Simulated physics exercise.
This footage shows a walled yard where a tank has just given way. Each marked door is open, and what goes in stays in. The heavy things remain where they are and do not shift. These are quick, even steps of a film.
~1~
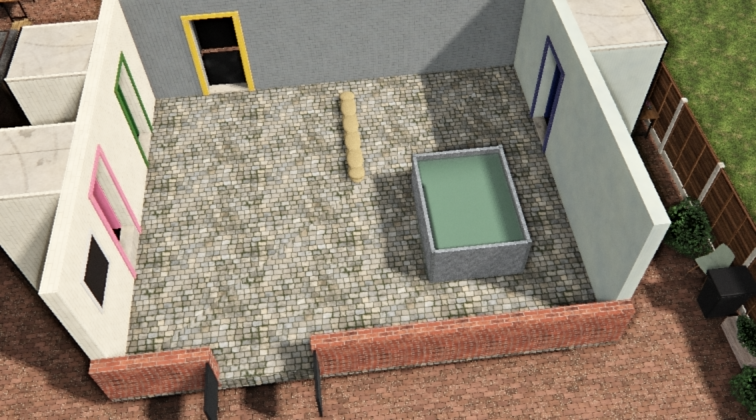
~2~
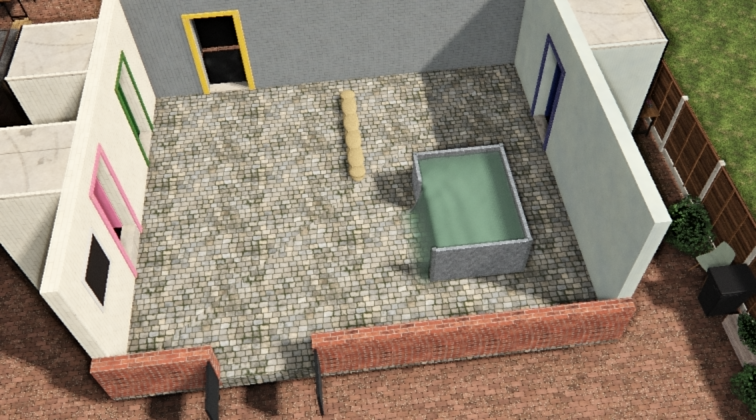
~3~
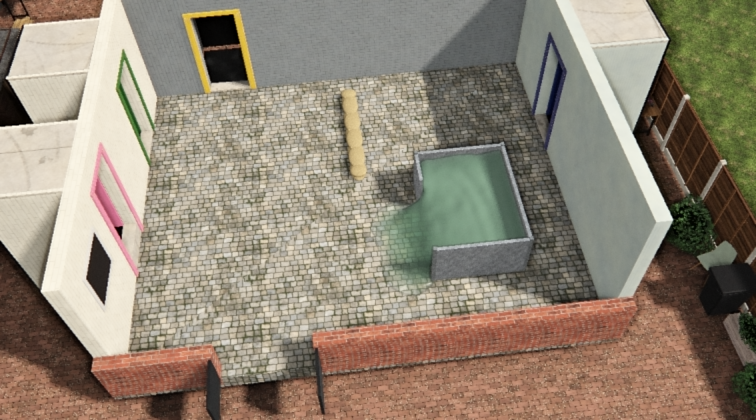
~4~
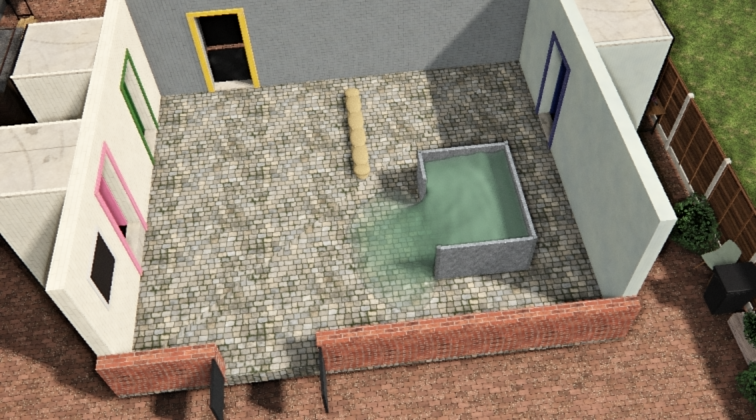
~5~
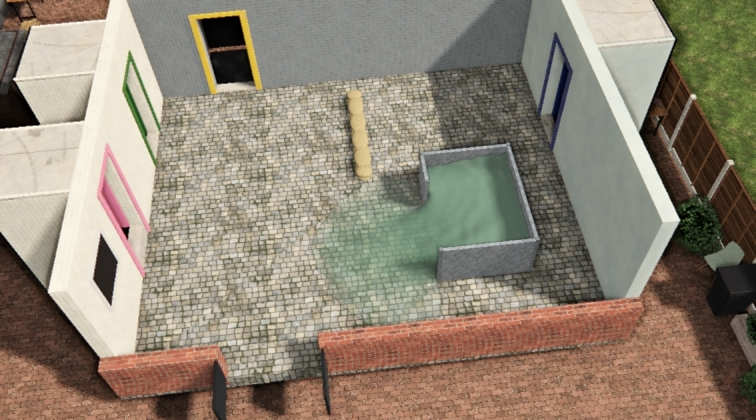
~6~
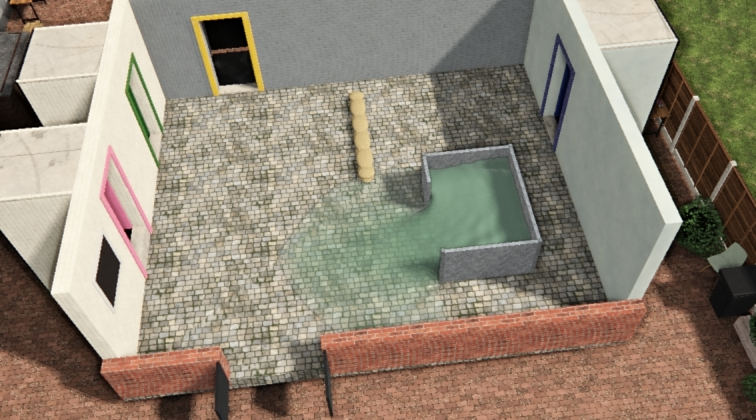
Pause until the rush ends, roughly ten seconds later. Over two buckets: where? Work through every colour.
Yellow door yes, pink door no, green door yes, blue door no.
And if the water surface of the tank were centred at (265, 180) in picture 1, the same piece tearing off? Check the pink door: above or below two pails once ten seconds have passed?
Pink goes over.
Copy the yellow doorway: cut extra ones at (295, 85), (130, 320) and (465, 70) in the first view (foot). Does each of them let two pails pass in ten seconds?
First door doesn't reach it, second door gets past it, third door doesn't reach it.
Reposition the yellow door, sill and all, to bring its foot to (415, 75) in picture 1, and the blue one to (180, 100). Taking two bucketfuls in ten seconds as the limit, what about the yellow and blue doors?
My reading: The yellow door stays within the limit, the blue door exceeds the limit.
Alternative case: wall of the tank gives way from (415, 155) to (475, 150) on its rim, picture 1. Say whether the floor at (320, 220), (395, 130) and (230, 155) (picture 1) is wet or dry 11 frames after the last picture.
Log: Point 1 unreached; point 2 inundated; point 3 unreached.
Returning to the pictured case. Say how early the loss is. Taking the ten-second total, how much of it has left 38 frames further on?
Estimate: 55 %.
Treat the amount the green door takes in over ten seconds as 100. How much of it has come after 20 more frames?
Roughly 20 percent.
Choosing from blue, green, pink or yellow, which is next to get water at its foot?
That would be the door marked pink.
A moment on, water covers 35 % of the floor; the yellow door not reached, the pink door wet at the sill, nothing in, the green door not reached, the blue door not reached.
Next, water covers 45 % of the floor; the yellow door not reached, the pink door wet at the sill, nothing in, the green door not reached, the blue door not reached.
Then, water covers 50 % of the floor; the yellow door not reached, the pink door wet at the sill, nothing in, the green door under two buckets in, the blue door not reached.
Later, water covers 55 % of the floor; the yellow door under two buckets in, the pink door wet at the sill, nothing in, the green door over two buckets in, the blue door not reached.
In the end, water covers 75 % of the floor; the yellow door far over two buckets in, the pink door wet at the sill, nothing in, the green door over two buckets in, the blue door not reached.
